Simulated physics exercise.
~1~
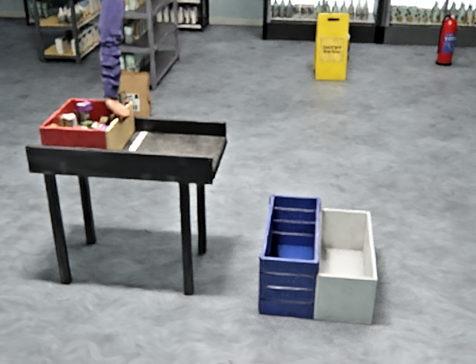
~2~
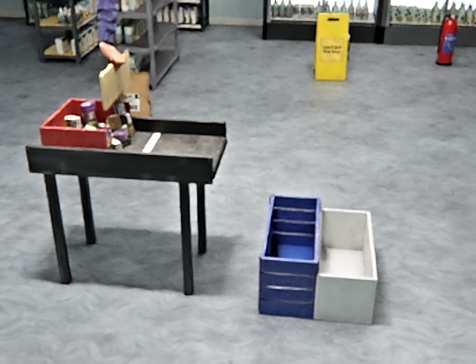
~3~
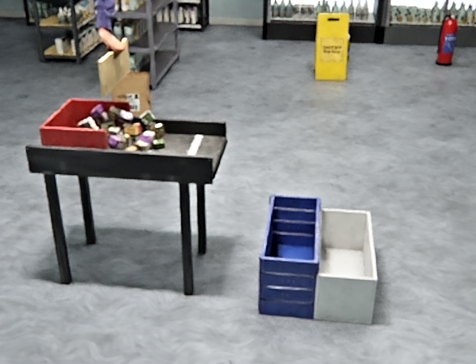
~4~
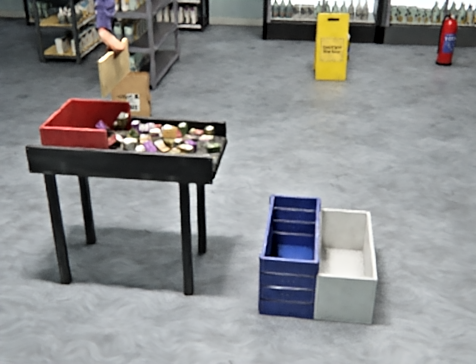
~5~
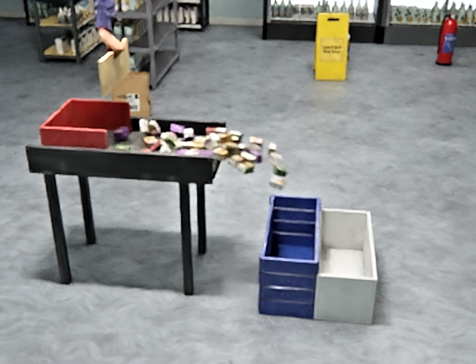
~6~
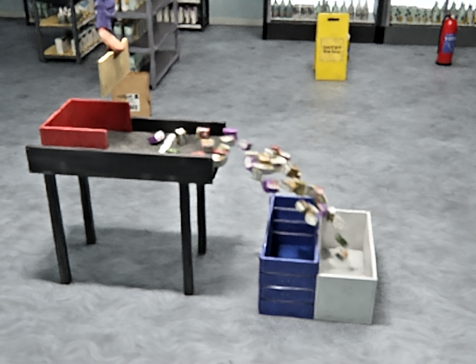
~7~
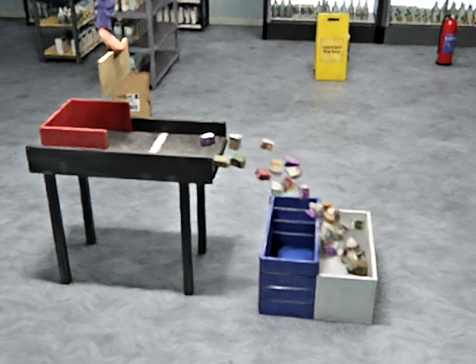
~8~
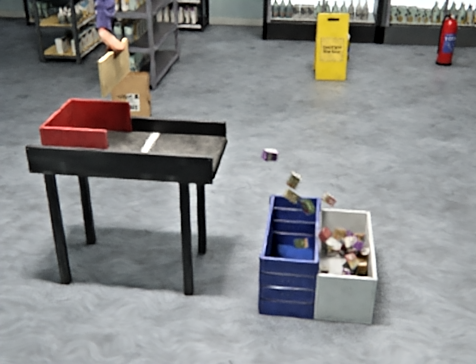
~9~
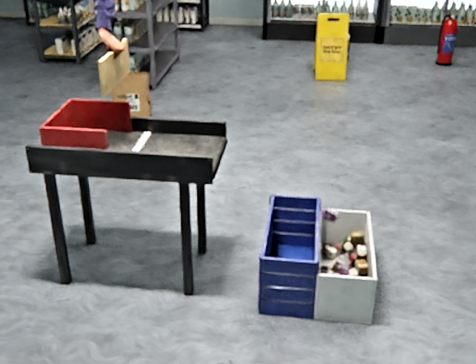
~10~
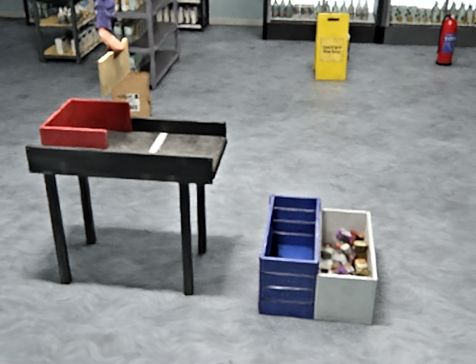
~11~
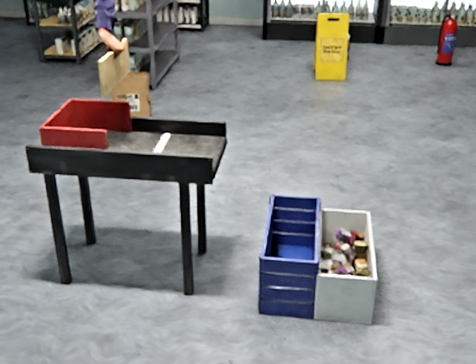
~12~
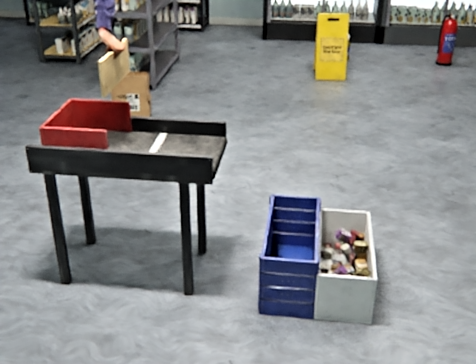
To begin with, small cartons fill a red pen at the left end of a black, table-like belt, with a blue bin and a white tote standing side by side on the floor to the right. A hand raises the gate and holds it up as the cartons begin sliding right. They spread along the belt, then stream off its far end in an arc. Most drop into the white tote, while a few stragglers tumble down after them around the divide between the containers. Finally, the pen and belt are empty, and a heap of cartons rests in the white tote.
